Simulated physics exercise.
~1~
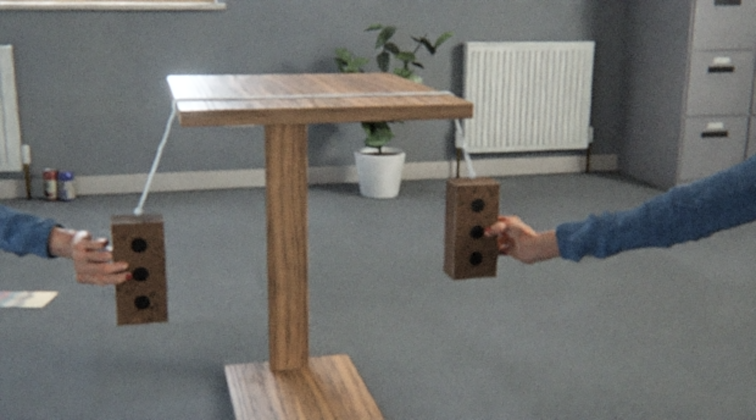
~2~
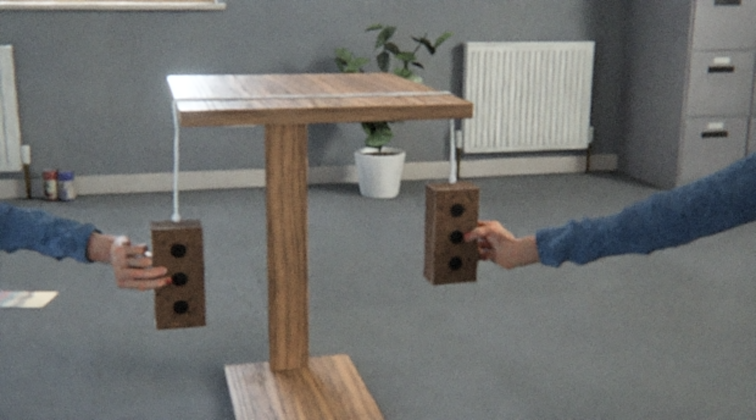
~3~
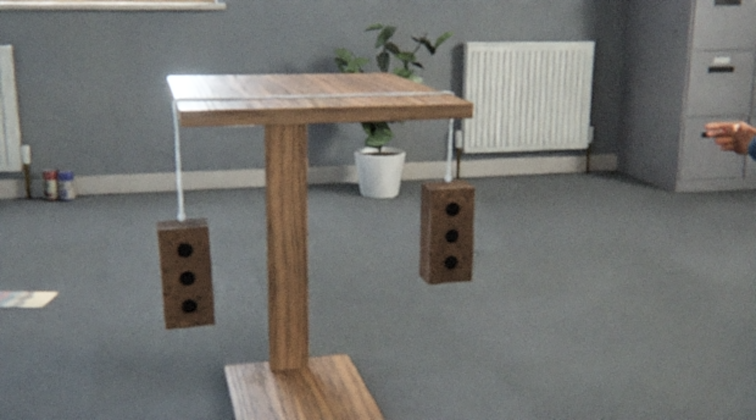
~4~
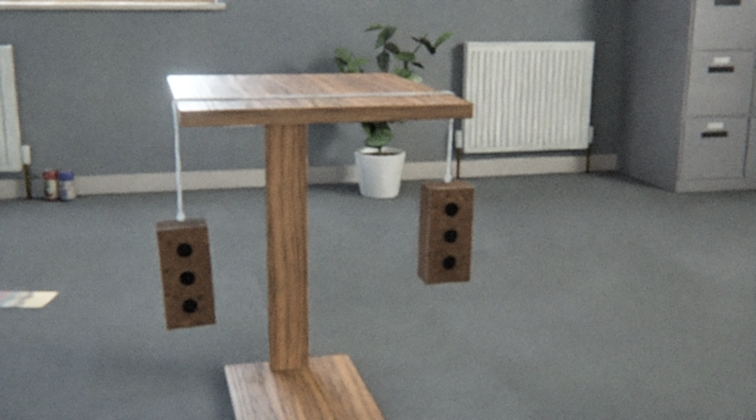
Two brown bricks, each with three dark holes, hang from the ends of a pale shoelace laid across a wooden plant stand, seen from a still camera in a grey room. Behind it are a potted plant, a white radiator and a grey filing cabinet. Hands in blue sleeves hold the bricks out to either side, then guide them inward, the left one moving right and the right one moving left. The hands let go and draw back out of view. Both bricks stay hanging where they are, the left slightly lower, with the shoelace balanced.
